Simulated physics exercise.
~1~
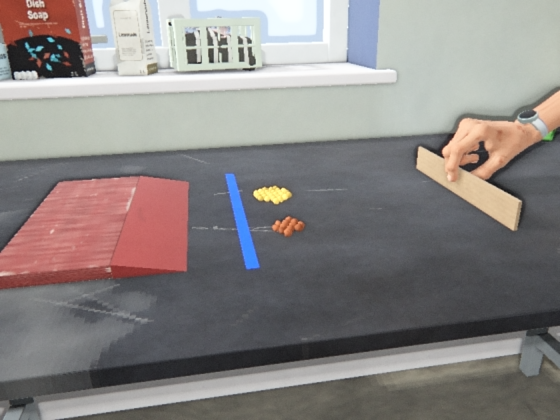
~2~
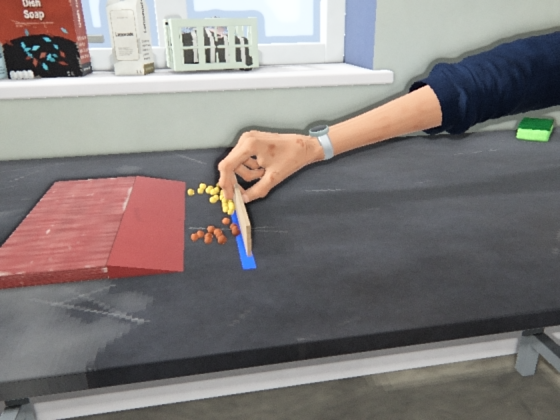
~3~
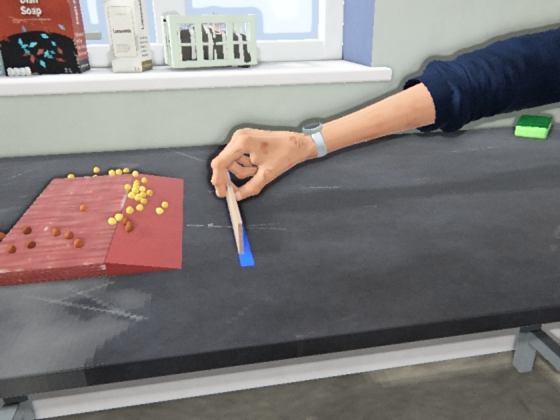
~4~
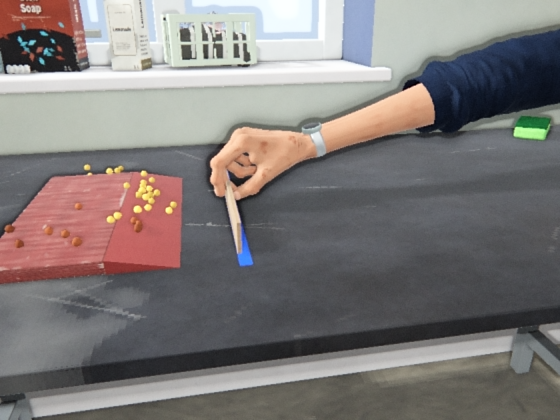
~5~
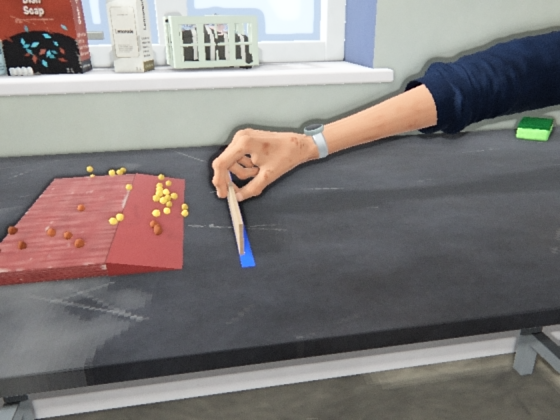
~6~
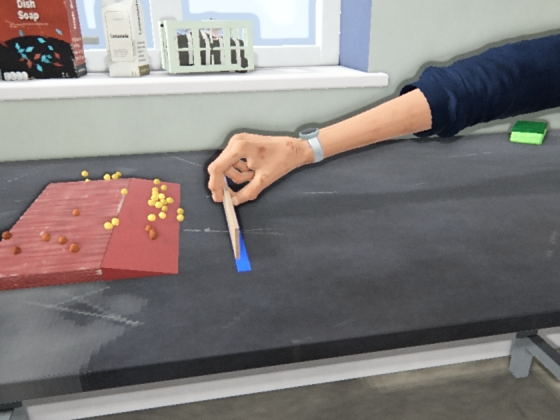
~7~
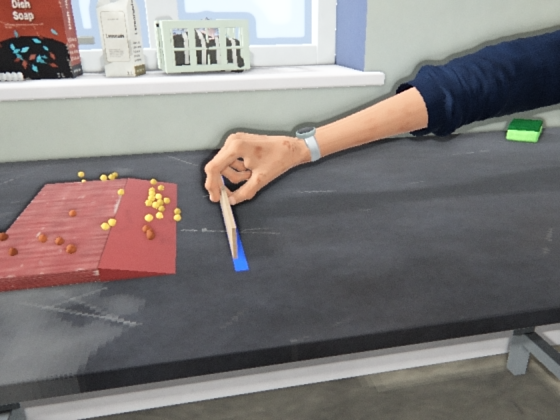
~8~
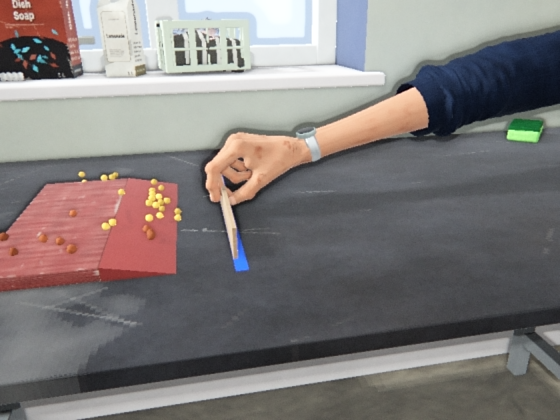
A hand sweeps a card left to blue tape, scattering yellow and reddish-brown bits across a red ramp.
